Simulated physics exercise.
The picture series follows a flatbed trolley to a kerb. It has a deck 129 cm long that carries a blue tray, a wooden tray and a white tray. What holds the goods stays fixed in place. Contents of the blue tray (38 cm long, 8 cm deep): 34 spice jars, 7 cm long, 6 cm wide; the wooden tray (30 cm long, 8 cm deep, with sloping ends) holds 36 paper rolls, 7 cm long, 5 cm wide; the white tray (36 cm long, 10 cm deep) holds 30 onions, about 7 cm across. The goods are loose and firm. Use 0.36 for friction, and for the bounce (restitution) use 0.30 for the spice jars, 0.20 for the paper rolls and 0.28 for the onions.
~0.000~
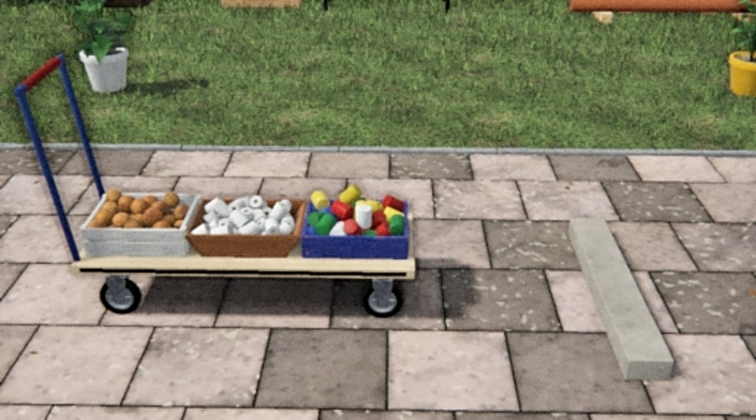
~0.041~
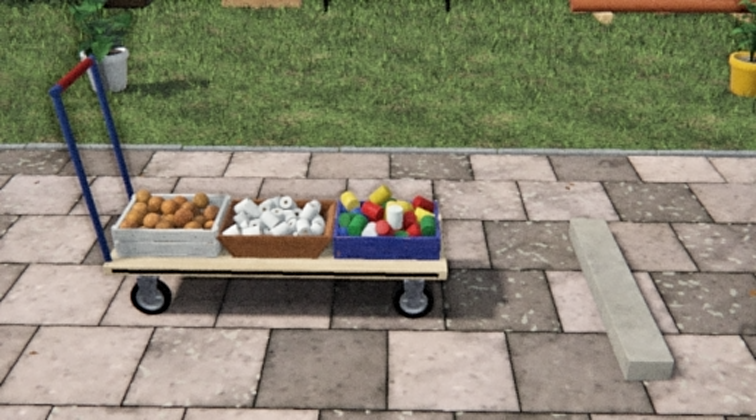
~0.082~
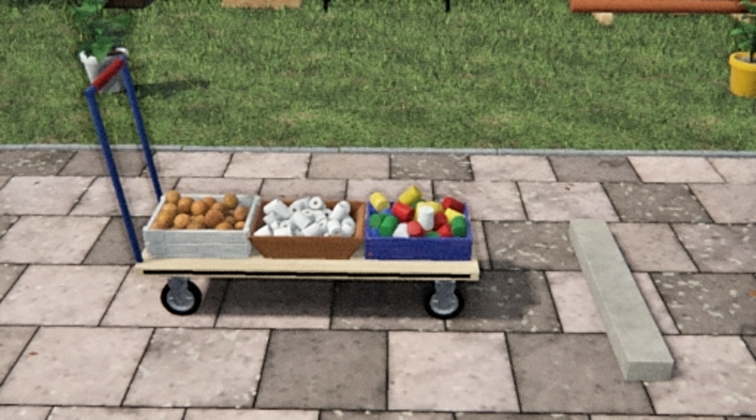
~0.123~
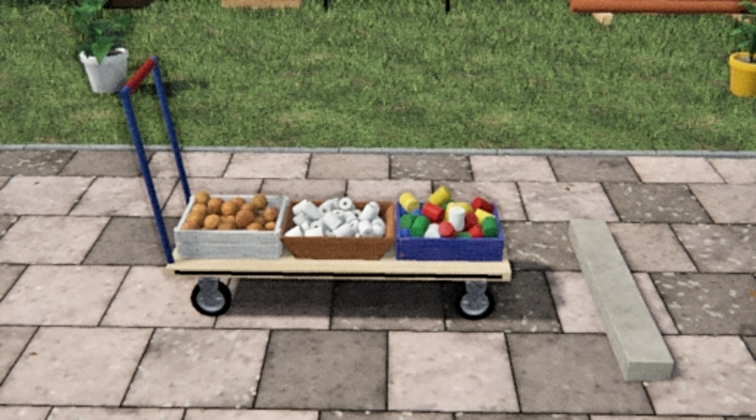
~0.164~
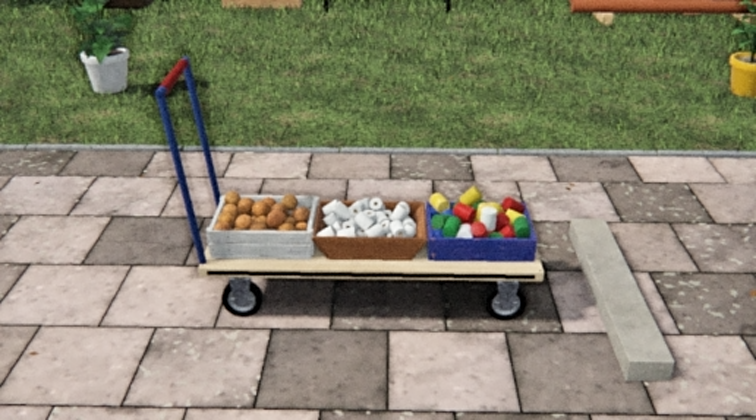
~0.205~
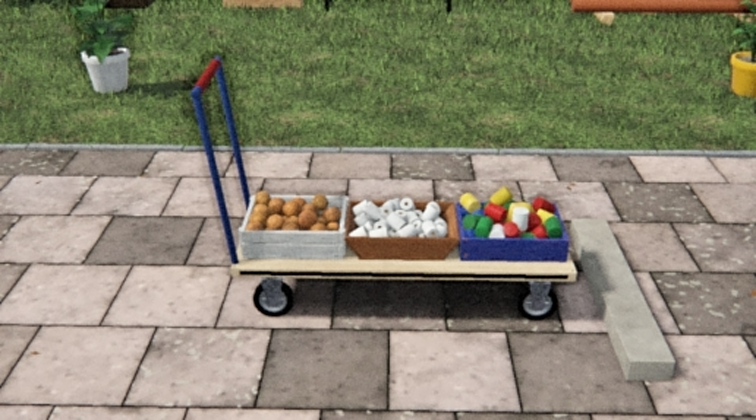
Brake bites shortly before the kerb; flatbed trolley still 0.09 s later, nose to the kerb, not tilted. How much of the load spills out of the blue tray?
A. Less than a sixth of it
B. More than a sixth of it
B.
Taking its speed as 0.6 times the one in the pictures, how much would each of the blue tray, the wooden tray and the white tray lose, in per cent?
Blue tray 0, wooden tray 10, white tray 0 per cent.
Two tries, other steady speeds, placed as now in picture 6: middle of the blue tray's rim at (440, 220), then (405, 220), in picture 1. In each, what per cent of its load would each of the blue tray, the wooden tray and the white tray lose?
Blue tray: 0 / 0 percent; wooden tray: 0 / 20 percent; white tray: 0 / 0 percent.
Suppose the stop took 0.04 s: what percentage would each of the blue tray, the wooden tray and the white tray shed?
You'd end up with blue tray at 30 %, wooden tray at 40 % and white tray at 20 %.
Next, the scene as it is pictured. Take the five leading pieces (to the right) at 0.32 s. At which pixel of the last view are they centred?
(598, 223).
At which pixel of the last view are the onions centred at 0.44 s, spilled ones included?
They're centred near (361, 224).
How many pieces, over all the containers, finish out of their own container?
Around 25.
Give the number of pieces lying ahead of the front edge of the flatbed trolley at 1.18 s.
About 10.
After 0.22 s, it begins to slow.
After 0.32 s, 0 of 34 out of the blue tray, 0 of 36 out of the wooden tray and 0 of 30 out of the white tray.
After 0.44 s, 8 of 34 out of the blue tray, 9 of 36 out of the wooden tray and 1 of 30 out of the white tray.
After 0.67 s, 10 of 34 out of the blue tray, 12 of 36 out of the wooden tray and 4 of 30 out of the white tray.
Outcome (at 1.18 s), 10 of 34 out of the blue tray, 11 of 36 out of the wooden tray and 4 of 30 out of the white tray. Asked share, 10 of 34, 29 per cent.
